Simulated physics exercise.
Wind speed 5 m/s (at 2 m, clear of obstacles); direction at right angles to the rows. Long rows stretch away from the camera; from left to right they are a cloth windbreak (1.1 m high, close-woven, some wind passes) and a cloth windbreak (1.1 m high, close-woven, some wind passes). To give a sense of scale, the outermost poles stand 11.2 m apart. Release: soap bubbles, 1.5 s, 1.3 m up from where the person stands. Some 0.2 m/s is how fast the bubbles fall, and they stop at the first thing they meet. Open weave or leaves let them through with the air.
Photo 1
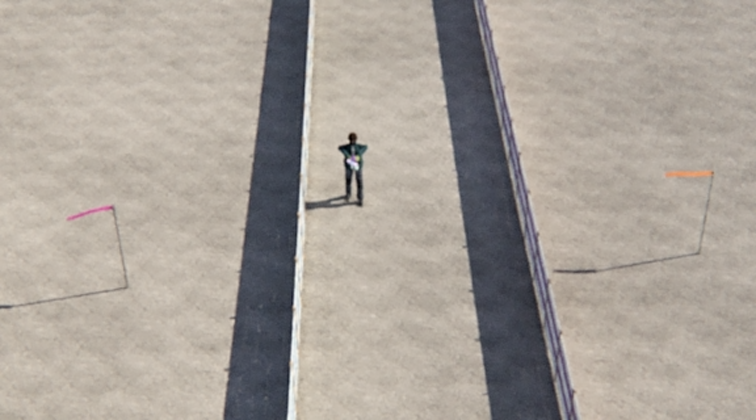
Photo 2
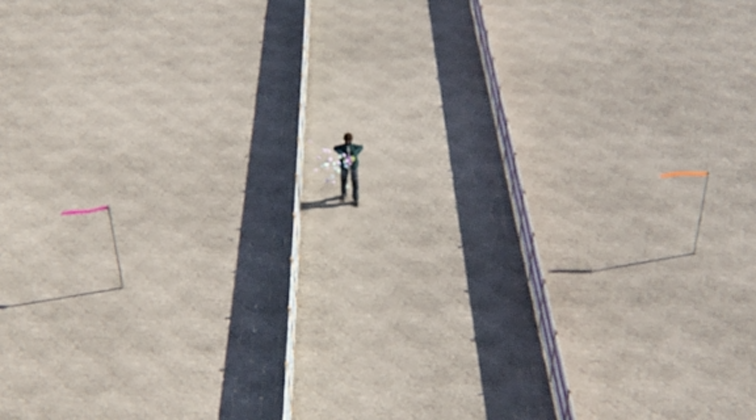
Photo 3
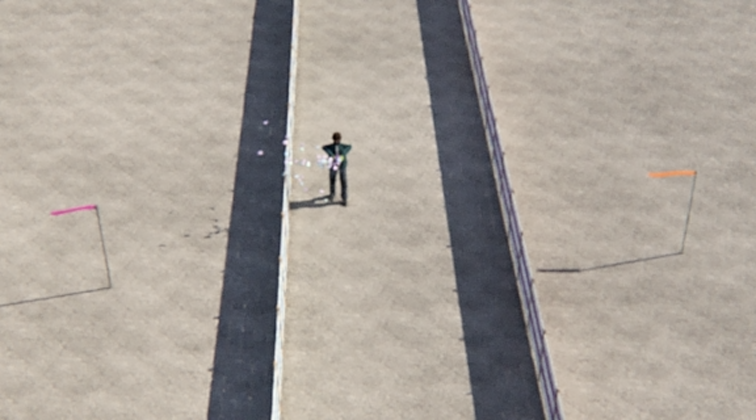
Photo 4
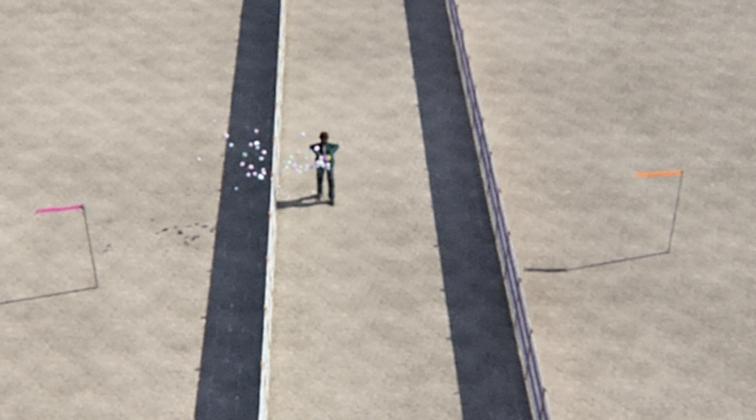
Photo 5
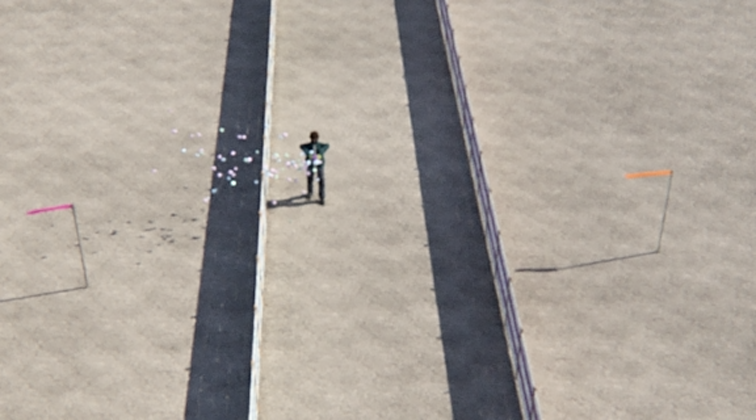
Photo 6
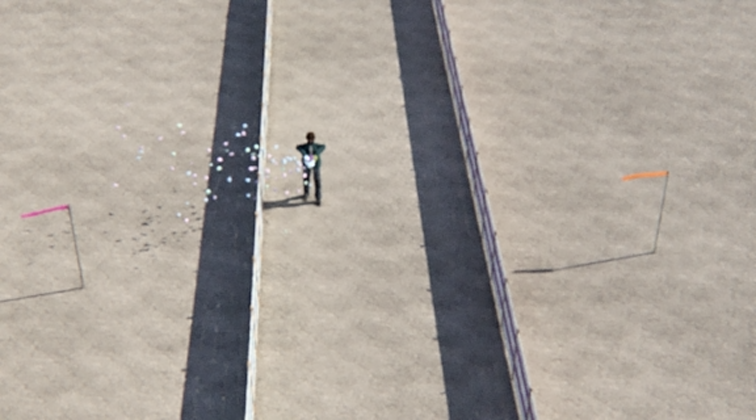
In the video, a person stands with bent arms between two long barriers as small pale bubbles emerge and drift left, spreading past the left barrier in a widening cluster, while pink and orange ribbons on poles stream left.
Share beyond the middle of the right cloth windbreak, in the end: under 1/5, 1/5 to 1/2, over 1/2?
Under 1/5.
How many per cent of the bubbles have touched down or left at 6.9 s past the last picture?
I'd say around 65 in a hundred.
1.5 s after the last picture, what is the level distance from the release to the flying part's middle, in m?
Around 3.5 metres.
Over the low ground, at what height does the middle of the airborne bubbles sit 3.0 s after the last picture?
I'd put it close to 1.0 metres up.
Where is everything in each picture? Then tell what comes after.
The first frame shows the left ribbon ends at (67, 219), leaning 75 degrees to the left, the bubbles in the air span x = 350 to 360 around y = 165 and it comes from (353, 161).
The second frame shows the right ribbon ends at (661, 176), leaning 85 degrees to the left and the bubbles in the air span x = 315 to 350 around y = 165.
The third frame shows the left ribbon ends at (51, 213), leaning 80 degrees to the left, the bubbles in the air span x = 280 to 340 around y = 165 and the top of the right cloth windbreak crosses (507, 167).
The fourth frame shows the right ribbon ends at (635, 174), leaning 90 degrees to the left and the bubbles in the air span x = 230 to 325 around y = 165.
The fifth frame shows the left ribbon ends at (26, 214), leaning 80 degrees to the left and the bubbles in the air span x = 185 to 315 around y = 165.
The sixth frame shows the right ribbon ends at (622, 179), leaning 85 degrees to the left, the bubbles in the air span x = 135 to 310 around y = 165 and the top of the left cloth windbreak crosses (259, 172).
Then, 1.5 s after the last picture, 0 % is beyond the right cloth windbreak; 6 % has touched down or left; the middle of what still flies is 1.0 m above the low ground, near (144, 179).
Then, 3.0 s after the last picture, 0 % is beyond the right cloth windbreak; 25 % has touched down or left.
Then, 6.9 s after the last picture, 0 % is beyond the right cloth windbreak; 64 % has touched down or left.
Then, 19.0 s after the last picture, 0 % is beyond the right cloth windbreak; 100 % has touched down or left.
Then, 44.0 s after the last picture, 0 % is beyond the right cloth windbreak; 100 % has touched down or left.
